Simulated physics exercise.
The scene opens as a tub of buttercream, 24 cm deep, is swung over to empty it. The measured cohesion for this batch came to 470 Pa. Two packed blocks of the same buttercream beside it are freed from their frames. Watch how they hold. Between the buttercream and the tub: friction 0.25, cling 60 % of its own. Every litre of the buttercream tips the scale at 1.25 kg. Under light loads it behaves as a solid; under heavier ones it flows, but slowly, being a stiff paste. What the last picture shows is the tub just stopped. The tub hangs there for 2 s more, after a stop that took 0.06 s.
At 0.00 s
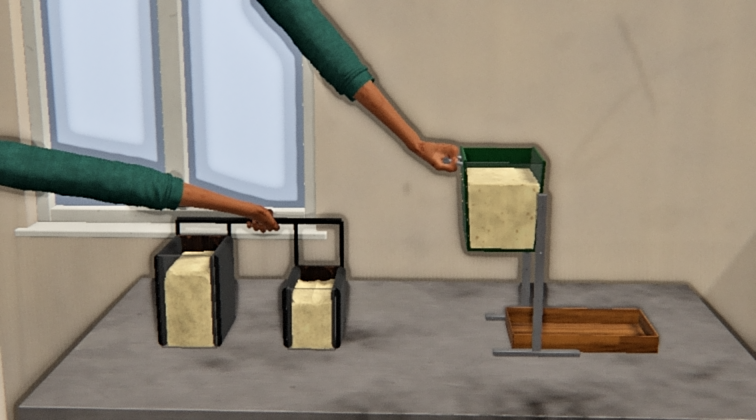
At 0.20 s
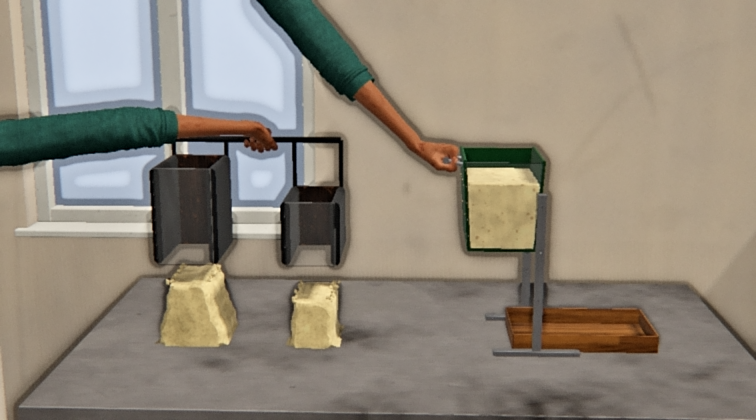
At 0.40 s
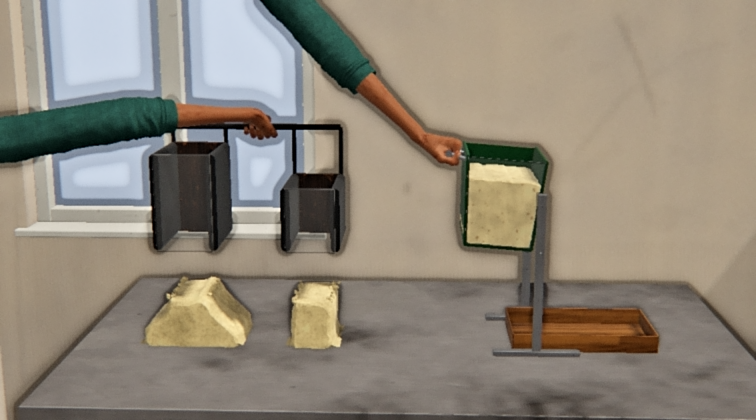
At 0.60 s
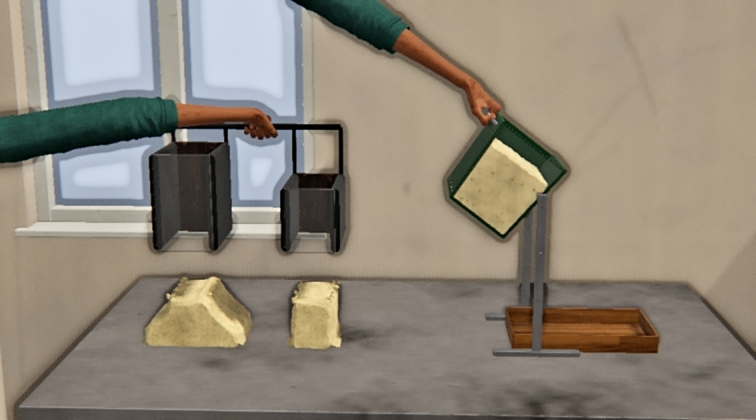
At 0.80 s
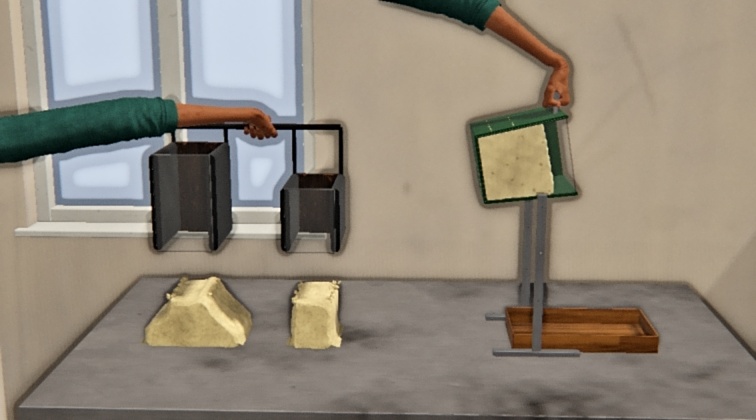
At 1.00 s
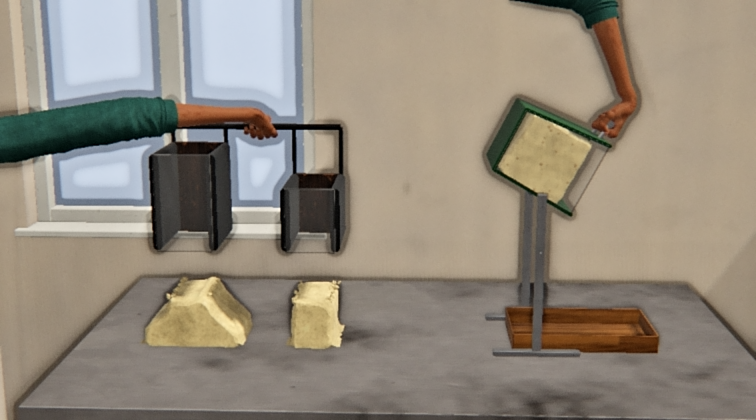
Two dark moulds were lifted by a hand off two pale yellow blocks, the left one slumping wider and lower, then another hand swung a green tub of the same stuff over to the right.
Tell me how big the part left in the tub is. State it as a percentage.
I would say about 0 percent.
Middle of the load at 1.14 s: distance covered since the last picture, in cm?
It has moved around 10 centimetres.
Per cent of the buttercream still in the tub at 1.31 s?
It's something like 9 % of the original load.
After 1.14 s, the tub is at 117 degrees and holds 74 %.
After 1.31 s, the tub is at 117 degrees and holds 9 %.
After 1.48 s, the tub is at 117 degrees and holds 0 %.
After 1.65 s, the tub is at 117 degrees and holds 0 %.
After 3.00 s, at the end, the tub is at 117 degrees and holds 0 %.
